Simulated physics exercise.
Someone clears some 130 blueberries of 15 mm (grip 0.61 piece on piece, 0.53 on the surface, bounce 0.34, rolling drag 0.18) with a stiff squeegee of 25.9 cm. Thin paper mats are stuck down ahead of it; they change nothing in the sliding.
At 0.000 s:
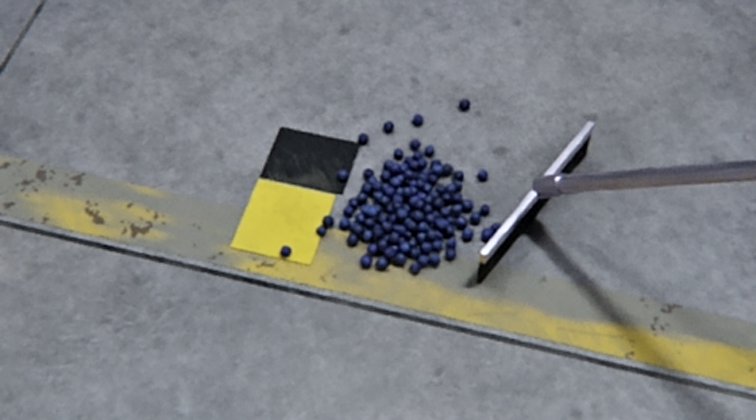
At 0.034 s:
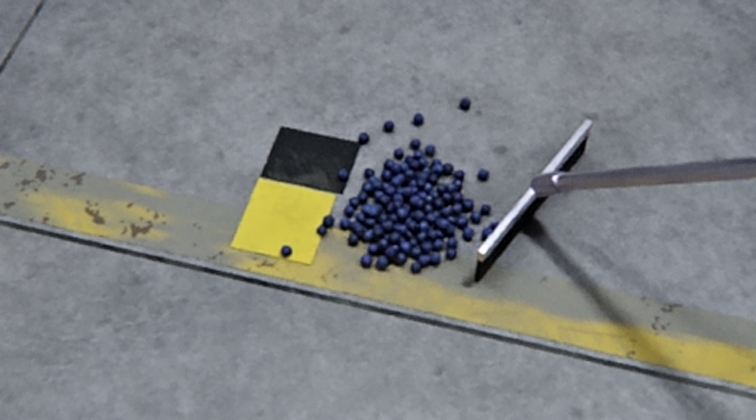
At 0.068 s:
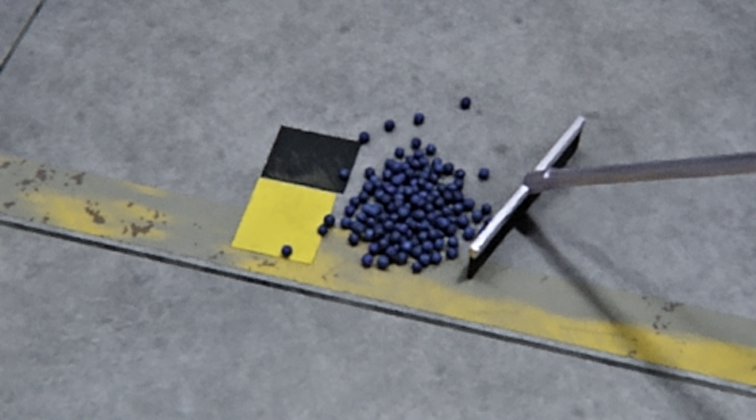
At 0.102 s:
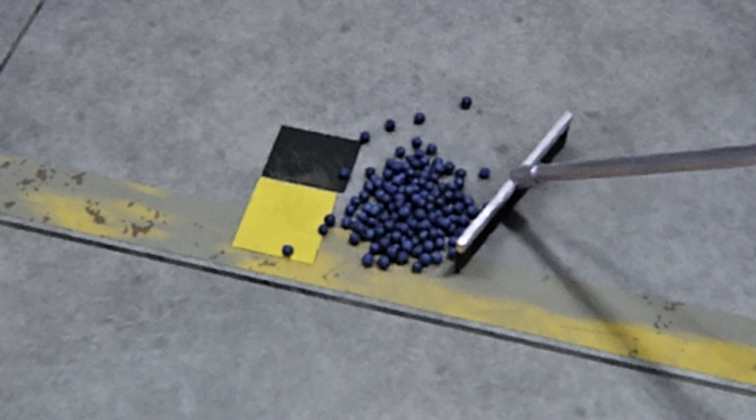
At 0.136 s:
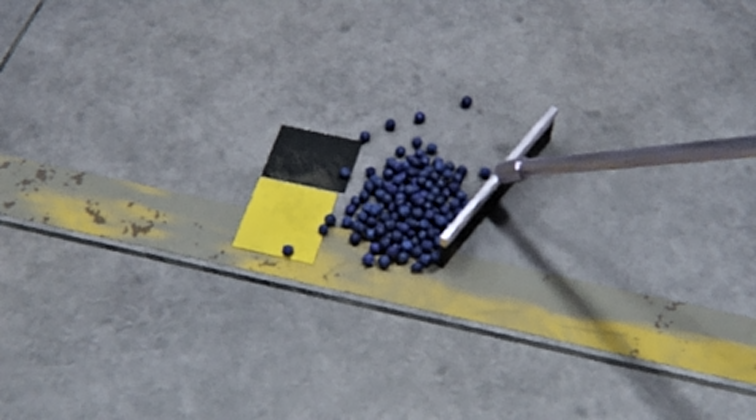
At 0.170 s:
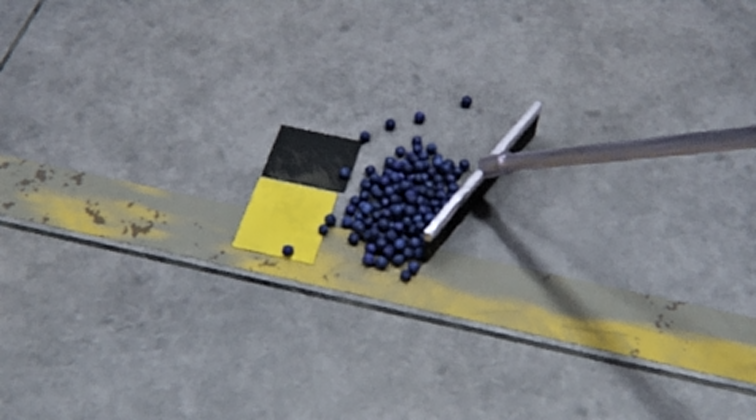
A squeegee moves left into a pile of blueberries, pushing its right side inward.
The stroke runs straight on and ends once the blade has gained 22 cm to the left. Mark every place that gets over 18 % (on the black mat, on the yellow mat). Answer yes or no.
On the black mat: Yes; on the yellow mat: Yes.
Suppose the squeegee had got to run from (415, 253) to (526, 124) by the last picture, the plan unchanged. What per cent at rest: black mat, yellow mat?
Black mat 25, yellow mat 30.
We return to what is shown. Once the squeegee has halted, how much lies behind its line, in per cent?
Some 10 per cent.
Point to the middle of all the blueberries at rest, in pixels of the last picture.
Near (318, 163).
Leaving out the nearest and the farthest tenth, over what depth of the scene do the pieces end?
Roughly 22 cm.
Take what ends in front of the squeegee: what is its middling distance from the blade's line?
About 6 cm.
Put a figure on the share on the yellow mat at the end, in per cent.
About 25 per cent.
Then, at 0.34 s, squeegee 18 cm from its start, spill 23 cm wide; yellow mat 15 %, black mat 20 %, off the mats 65 %.
After 0.51 s, squeegee 22 cm from its start, spill 27 cm wide; yellow mat 25 %, black mat 35 %, off the mats 40 %.
After 0.66 s, squeegee 22 cm from its start, spill 27 cm wide; yellow mat 25 %, black mat 30 %, off the mats 45 %.
At rest (0.9 s), yellow mat 25 %, black mat 30 %, off the mats 45 %.
